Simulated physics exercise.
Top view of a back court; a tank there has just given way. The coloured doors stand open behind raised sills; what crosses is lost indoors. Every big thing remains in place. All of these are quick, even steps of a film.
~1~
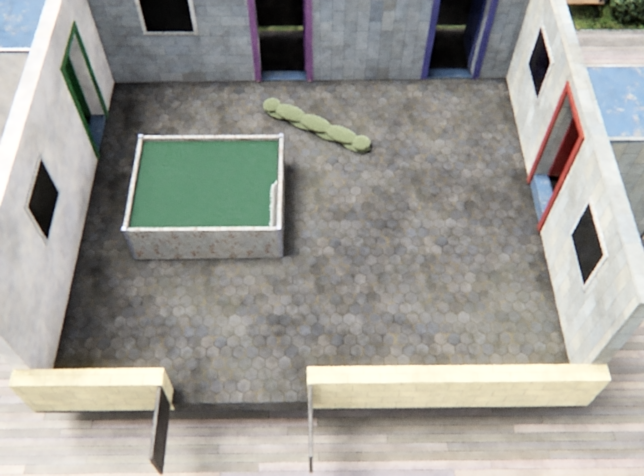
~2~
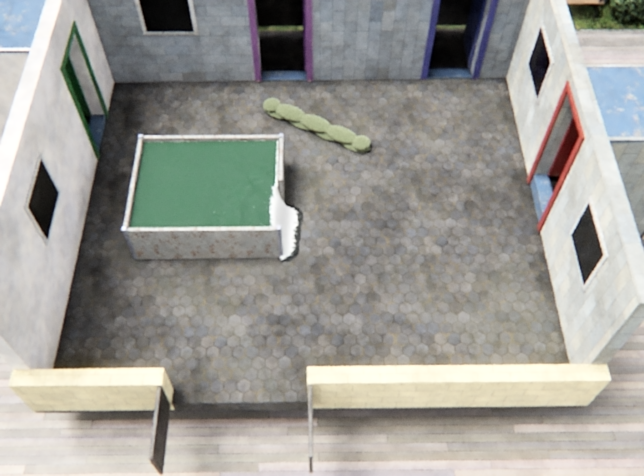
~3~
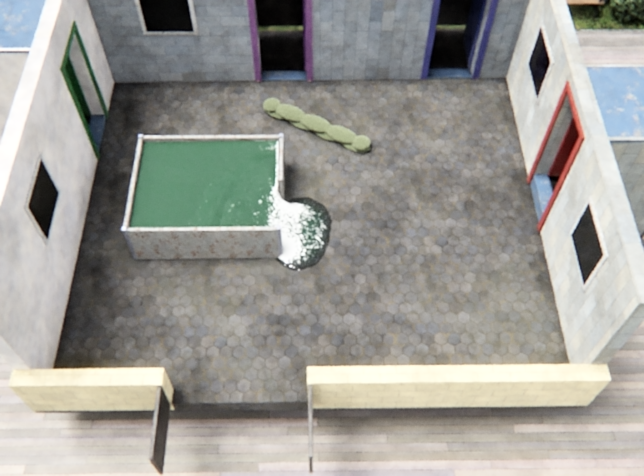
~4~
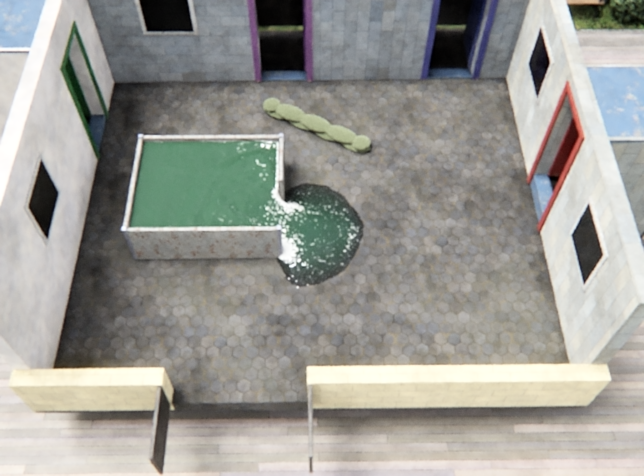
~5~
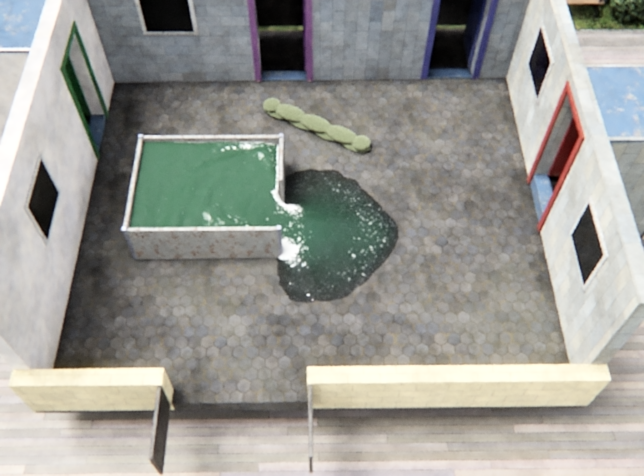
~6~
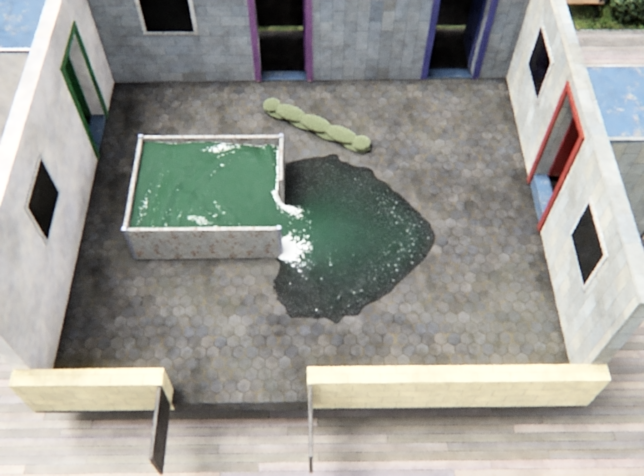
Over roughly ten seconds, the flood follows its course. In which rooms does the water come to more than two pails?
Result: The green door is going to allow two buckets or less; the purple door is going to allow over two buckets; the red door is going to allow two buckets or less; the blue door is going to allow over two buckets.
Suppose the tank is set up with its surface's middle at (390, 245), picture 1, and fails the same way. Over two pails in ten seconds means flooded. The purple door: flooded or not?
Purple door: Overshoots.
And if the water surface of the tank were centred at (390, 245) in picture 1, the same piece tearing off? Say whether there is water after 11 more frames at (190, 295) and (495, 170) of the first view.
The first spot is spared, the second swamped.
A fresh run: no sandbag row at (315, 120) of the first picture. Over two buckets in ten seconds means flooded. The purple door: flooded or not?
Purple remains within the limit.
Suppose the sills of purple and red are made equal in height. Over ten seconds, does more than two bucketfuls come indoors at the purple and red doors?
The purple door falls short, the red door exceeds it.
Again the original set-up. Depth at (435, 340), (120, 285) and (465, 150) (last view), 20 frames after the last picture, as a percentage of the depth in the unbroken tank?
In that order: 4, 0 and 4 per cent.
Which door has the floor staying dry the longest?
Answer - the green door.
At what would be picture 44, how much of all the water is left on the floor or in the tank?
Result: Close to 98 %.
A moment on, water covers 30 % of the floor; the green door not reached, the purple door not reached, the red door wet at the sill, nothing in, the blue door not reached.
Next, water covers 45 % of the floor; the green door not reached, the purple door not reached, the red door wet at the sill, nothing in, the blue door not reached.
Then, water covers 45 % of the floor; the green door not reached, the purple door not reached, the red door wet at the sill, nothing in, the blue door wet at the sill, nothing in.
Later, water covers 60 % of the floor; the green door not reached, the purple door wet at the sill, nothing in, the red door wet at the sill, nothing in, the blue door over two buckets in.
In the end, water covers 85 % of the floor; the green door wet at the sill, nothing in, the purple door over two buckets in, the red door wet at the sill, nothing in, the blue door far over two buckets in.
